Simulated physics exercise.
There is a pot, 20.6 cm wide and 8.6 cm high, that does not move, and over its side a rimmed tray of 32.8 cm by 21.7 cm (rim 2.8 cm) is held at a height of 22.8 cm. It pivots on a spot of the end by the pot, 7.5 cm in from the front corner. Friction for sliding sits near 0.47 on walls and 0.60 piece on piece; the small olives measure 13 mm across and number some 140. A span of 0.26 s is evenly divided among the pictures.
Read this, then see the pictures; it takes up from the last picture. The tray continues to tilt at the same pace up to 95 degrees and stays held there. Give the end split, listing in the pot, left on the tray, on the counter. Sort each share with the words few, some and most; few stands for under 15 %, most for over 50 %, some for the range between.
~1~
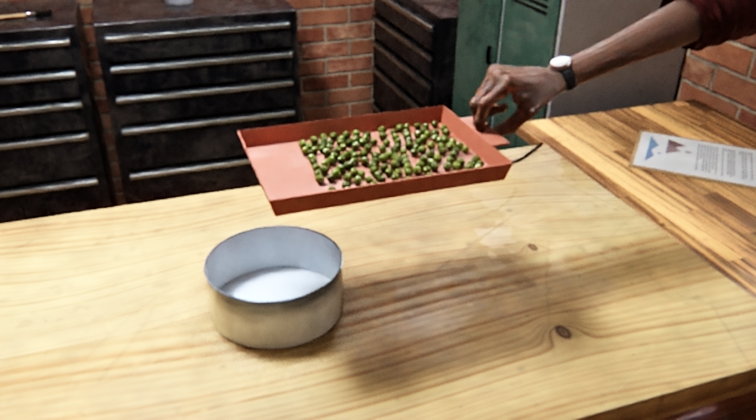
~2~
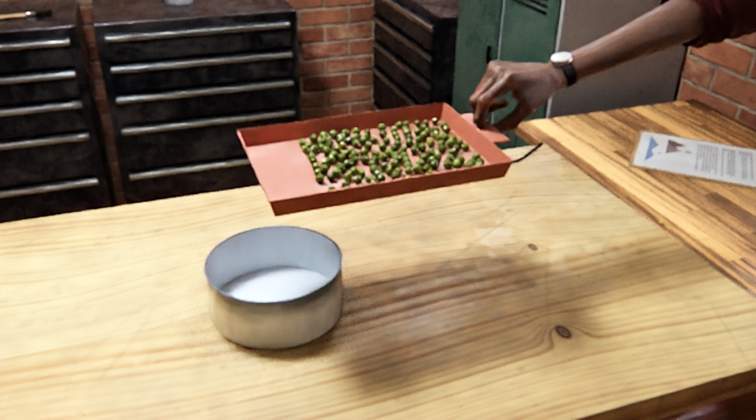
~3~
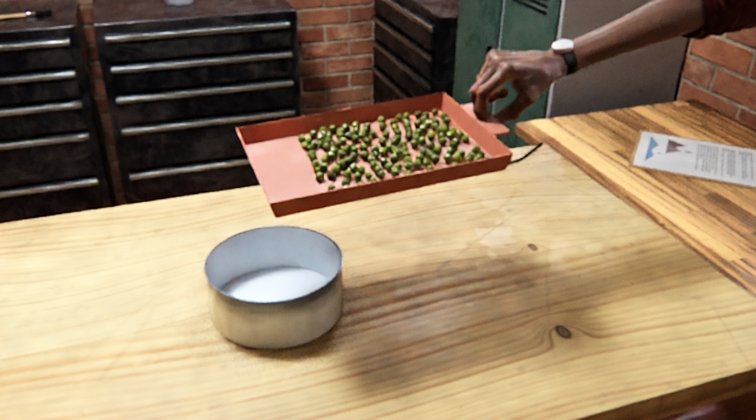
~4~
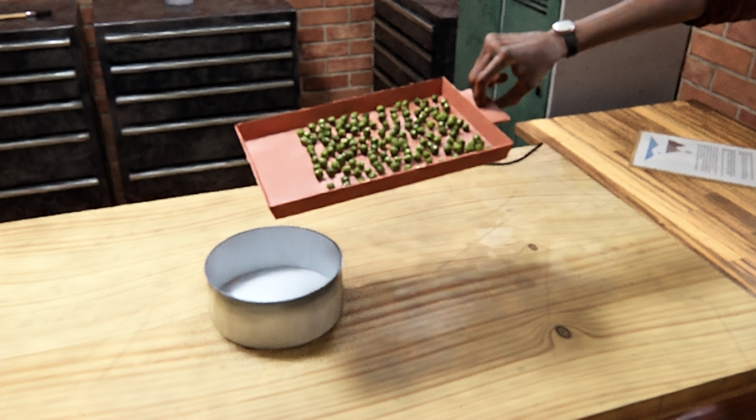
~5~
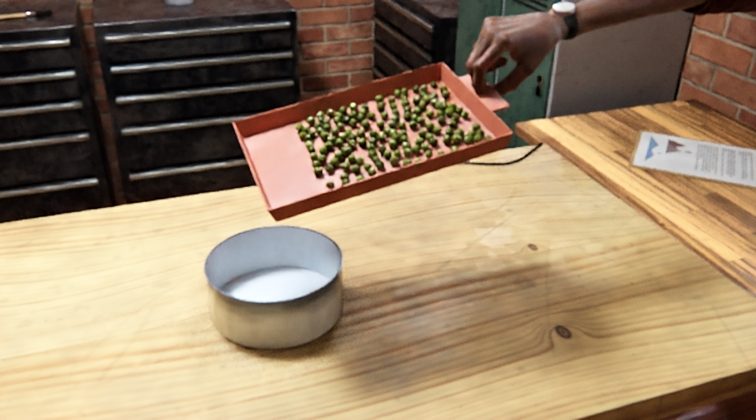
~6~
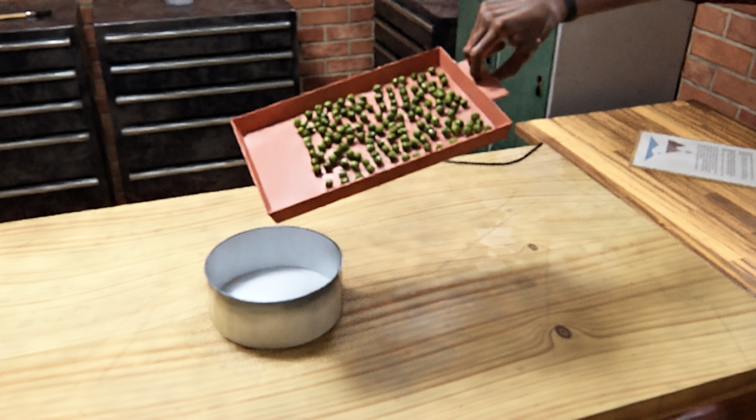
The shares come out as follows. Pot: Few. Tray: Few. Counter: Most.
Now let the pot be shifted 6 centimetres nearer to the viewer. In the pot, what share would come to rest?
80 per cent.
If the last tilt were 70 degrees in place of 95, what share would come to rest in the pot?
Around 0 per cent, then.
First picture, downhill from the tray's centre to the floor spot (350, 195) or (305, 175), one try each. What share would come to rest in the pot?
About 15 per cent on the first try and 35 per cent on the second.
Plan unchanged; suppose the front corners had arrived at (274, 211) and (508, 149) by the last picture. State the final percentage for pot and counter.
In the pot: 15 per cent; on the counter: 85 per cent.
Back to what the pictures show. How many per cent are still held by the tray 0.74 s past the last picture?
About 75% of the load.
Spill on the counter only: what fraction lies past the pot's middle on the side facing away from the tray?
Roughly 90 percent of the spill.
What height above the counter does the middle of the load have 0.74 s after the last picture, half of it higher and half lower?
Median height: Approx. 24 cm.
Then, 0.44 s after the last picture, tilt 54 degrees; the tray holds 100 %, the pot 0 %.
Then, 0.74 s after the last picture, tilt 80 degrees; the tray holds 75 %, the pot 0 %.
Then, 1.13 s after the last picture, tilt 95 degrees; the tray holds 25 %, the pot 5 %.
In the end, pot 10 %, tray 0 %, counter 90 %.
